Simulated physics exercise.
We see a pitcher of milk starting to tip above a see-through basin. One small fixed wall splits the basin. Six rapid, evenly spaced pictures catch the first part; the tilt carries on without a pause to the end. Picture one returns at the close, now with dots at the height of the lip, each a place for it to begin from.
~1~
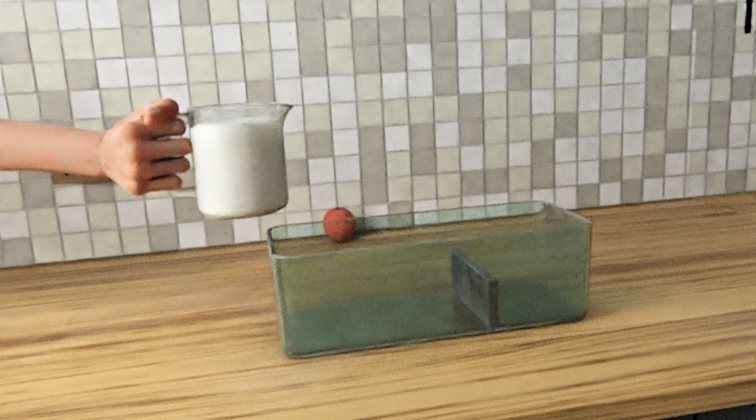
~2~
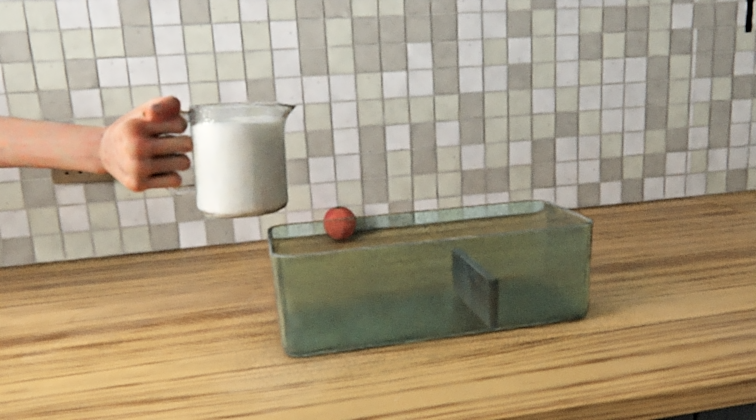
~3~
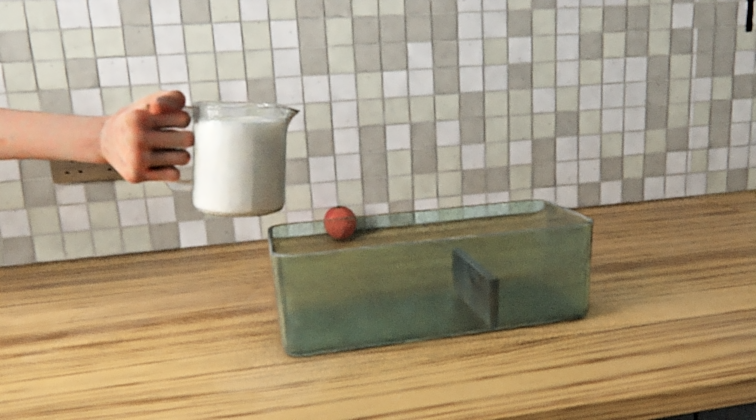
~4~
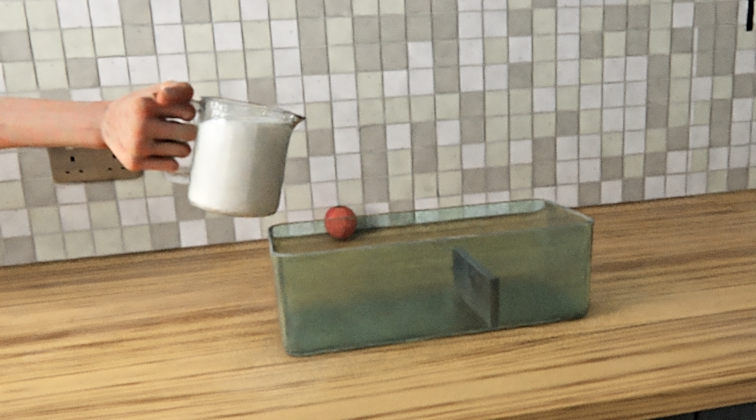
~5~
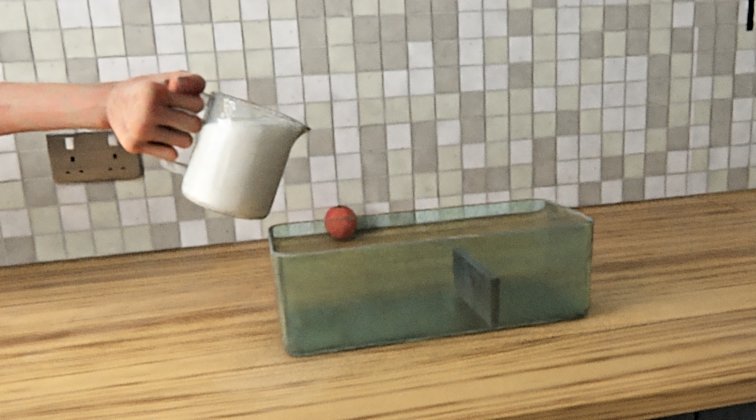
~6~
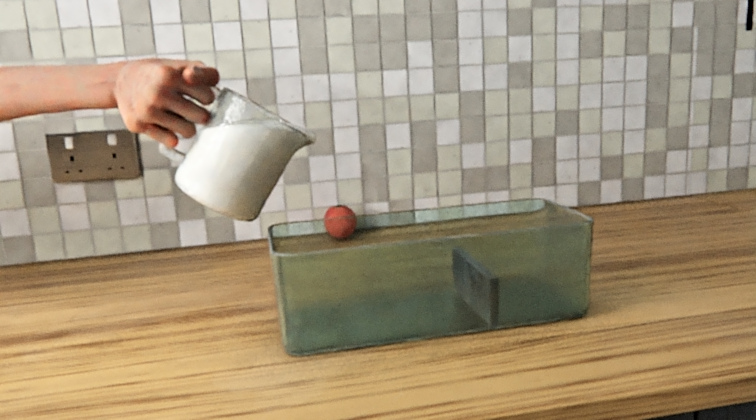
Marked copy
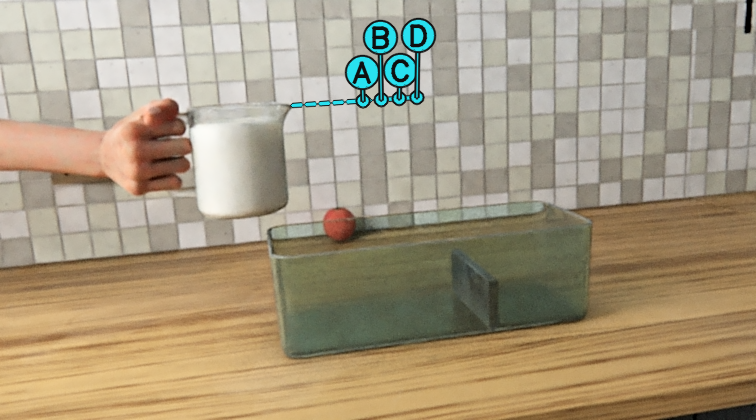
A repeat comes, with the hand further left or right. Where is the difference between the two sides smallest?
It is D.
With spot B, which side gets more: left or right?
The left side.
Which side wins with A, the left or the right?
The left one.
On the marked copy, A at (363, 100); B at (381, 99); C at (399, 98); D at (416, 97).
If A is chosen, about 94 % ends left of the wall and 4 % right of it.
If B is chosen, about 96 % ends left of the wall and 2 % right of it.
If C is chosen, about 92 % ends left of the wall and 7 % right of it.
If D is chosen, about 54 % ends left of the wall and 45 % right of it.
